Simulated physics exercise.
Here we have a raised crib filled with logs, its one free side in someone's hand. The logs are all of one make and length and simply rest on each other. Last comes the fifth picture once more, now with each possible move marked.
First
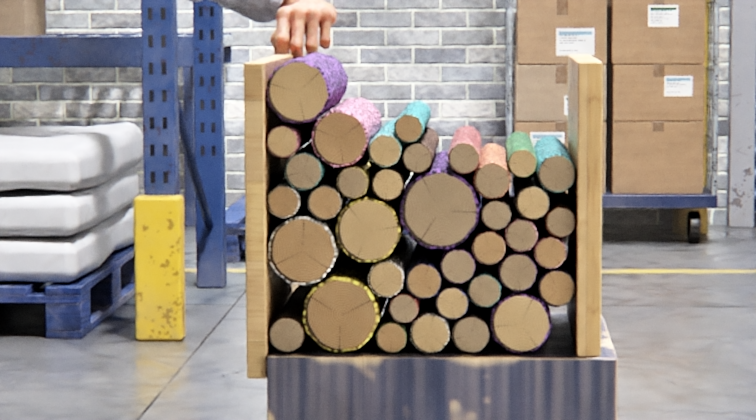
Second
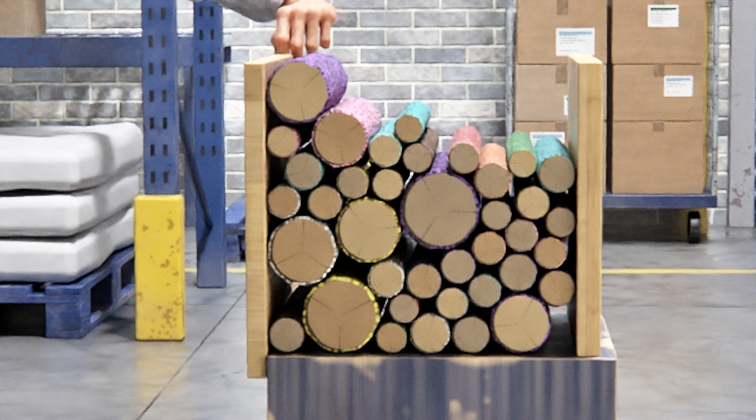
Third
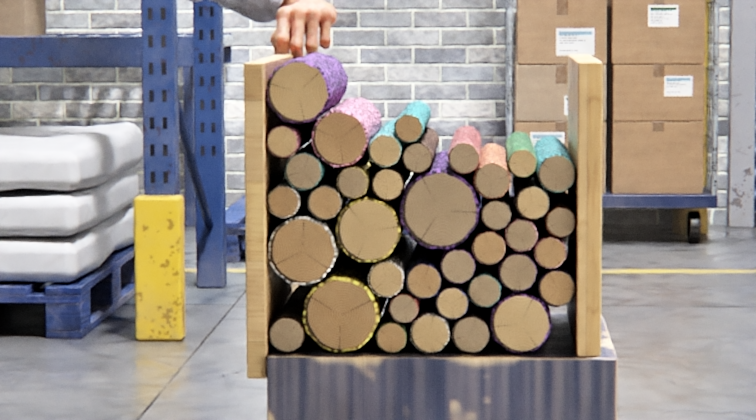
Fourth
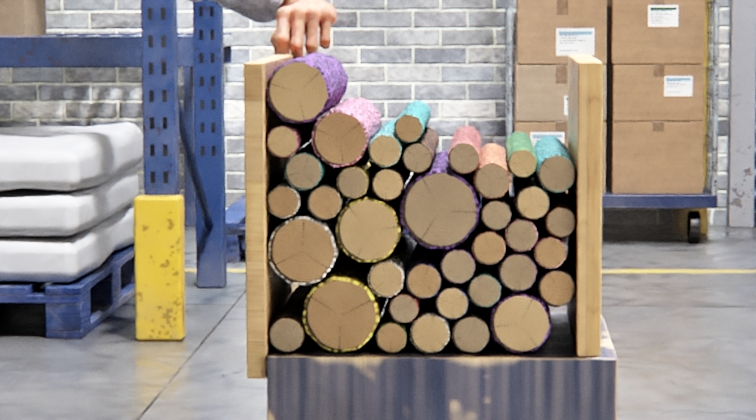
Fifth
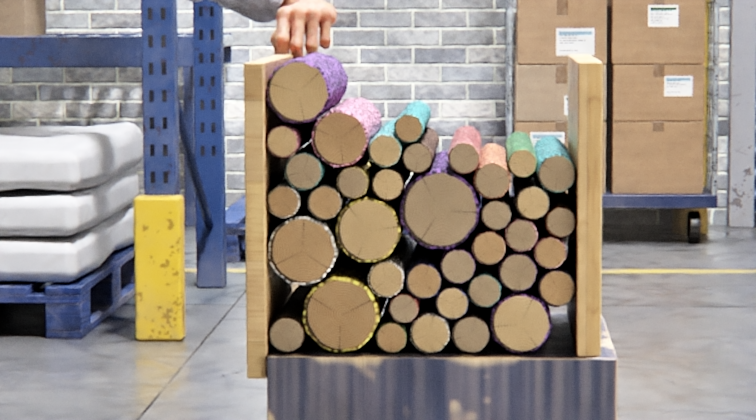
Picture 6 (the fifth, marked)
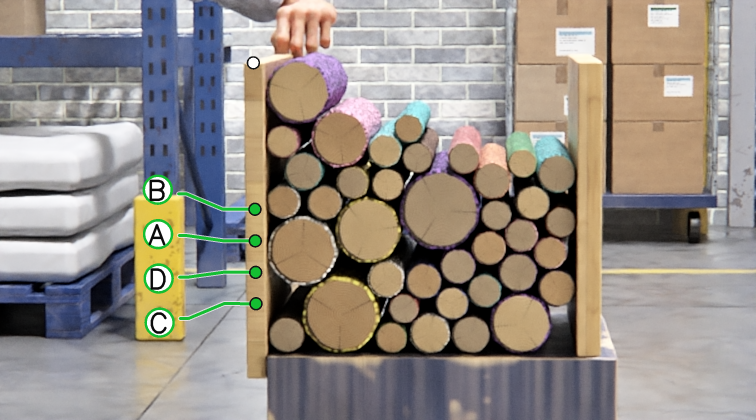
Nothing visibly moves, neither the hand gripping the top of the crib's left wooden board nor the stacked logs, and the camera stays fixed. Seen straight on in a warehouse, thick and thin logs with tan ends and purple, pink, teal, orange and green sides lie between two upright boards on a grey metal base. White sacks and a yellow post stand left, brown boxes right, before grey brick.
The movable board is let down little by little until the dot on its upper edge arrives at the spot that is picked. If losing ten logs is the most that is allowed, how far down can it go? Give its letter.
No lower than C.
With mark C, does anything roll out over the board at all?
At C: Yes.
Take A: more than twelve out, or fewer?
It loses fewer than twelve.
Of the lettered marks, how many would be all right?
The number is four.
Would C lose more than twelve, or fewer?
Fewer than twelve.
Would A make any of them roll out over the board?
Yes.
On the marked copy, A at (255, 241); B at (255, 210); C at (256, 303); D at (255, 272); the white dot at (253, 63).
Taking C. A third of the way, top of the board (266, 164).
Two thirds of the way, top of the board (267, 276).
When it is over, top of the board (267, 302), about five out over the board.
As for the rest, A about four out over the board; B two out over the board; D about four out over the board.
